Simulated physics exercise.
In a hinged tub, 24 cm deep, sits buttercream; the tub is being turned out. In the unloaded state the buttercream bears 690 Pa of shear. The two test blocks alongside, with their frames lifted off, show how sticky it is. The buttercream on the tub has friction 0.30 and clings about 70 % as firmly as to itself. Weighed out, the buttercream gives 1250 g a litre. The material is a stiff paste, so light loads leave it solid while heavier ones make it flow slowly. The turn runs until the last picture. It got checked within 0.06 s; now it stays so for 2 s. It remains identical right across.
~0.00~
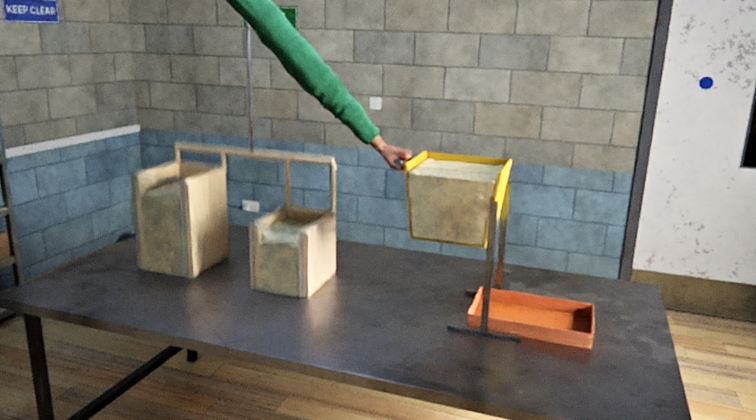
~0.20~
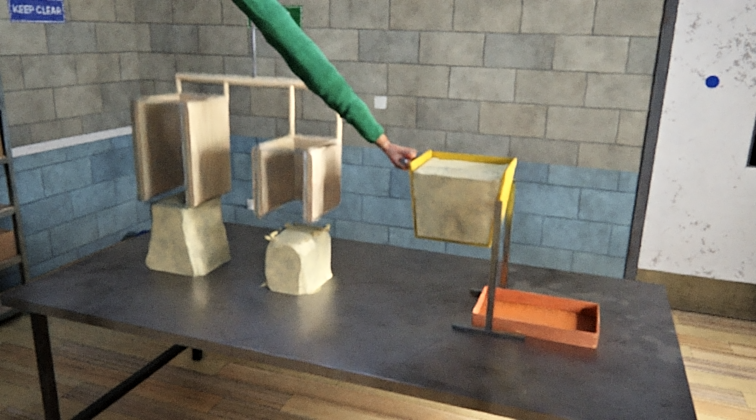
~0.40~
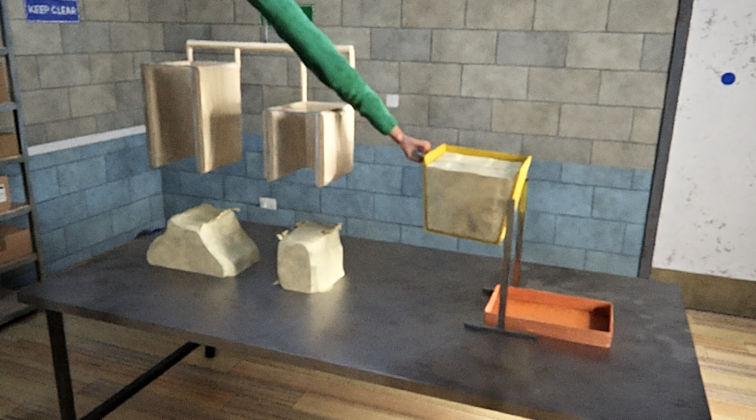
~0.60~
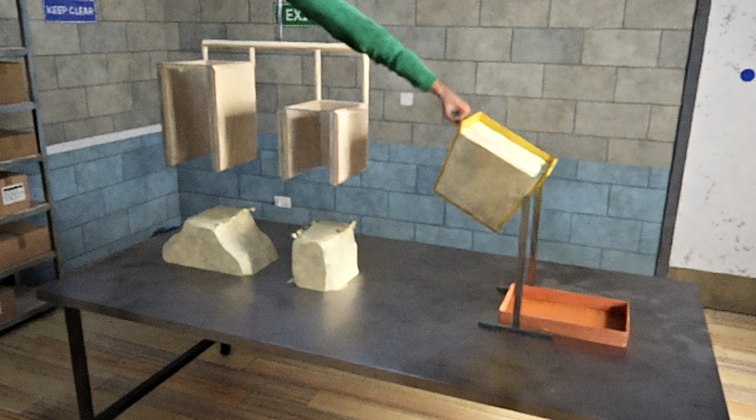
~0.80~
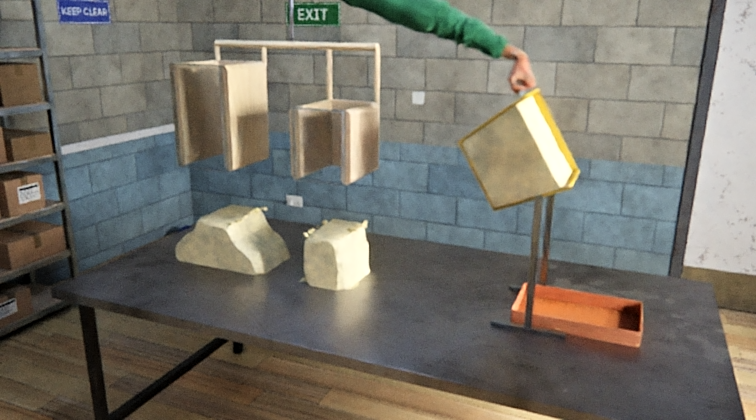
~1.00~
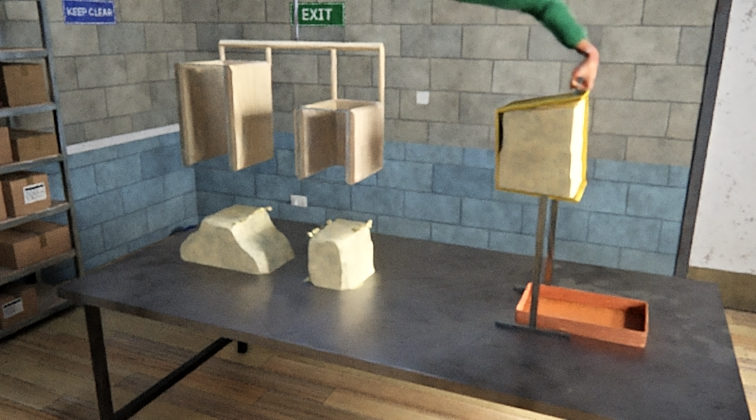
A green-sleeved arm tilts a yellow-edged tub of buttercream rightward after two pale blocks slump.
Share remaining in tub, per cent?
Approx. 44 %.
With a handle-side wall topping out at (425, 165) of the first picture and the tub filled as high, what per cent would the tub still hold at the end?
Then near 100 % stays in the tub.
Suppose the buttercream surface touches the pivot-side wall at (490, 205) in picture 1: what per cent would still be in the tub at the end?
That works out near 80 %.
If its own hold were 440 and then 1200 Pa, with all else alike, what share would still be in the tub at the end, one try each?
You'd see 35 percent the first time and 100 percent the second.
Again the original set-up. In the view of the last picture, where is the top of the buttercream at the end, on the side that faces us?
Somewhere near (524, 154) in the last view.
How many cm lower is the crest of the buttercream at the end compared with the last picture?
The top ends up some 15 cm below its level in the last picture.
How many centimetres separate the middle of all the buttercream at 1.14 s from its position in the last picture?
About 5 cm.
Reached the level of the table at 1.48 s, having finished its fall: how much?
At that moment, near 0 % is down.
By 1.14 s, the tub is at 86 degrees and holds 88 %.
By 1.31 s, the tub is at 86 degrees and holds 61 %.
By 1.48 s, the tub is at 86 degrees and holds 46 %.
By 1.65 s, the tub is at 86 degrees and holds 44 %.
By 3.00 s, at the end, the tub is at 86 degrees and holds 44 %.
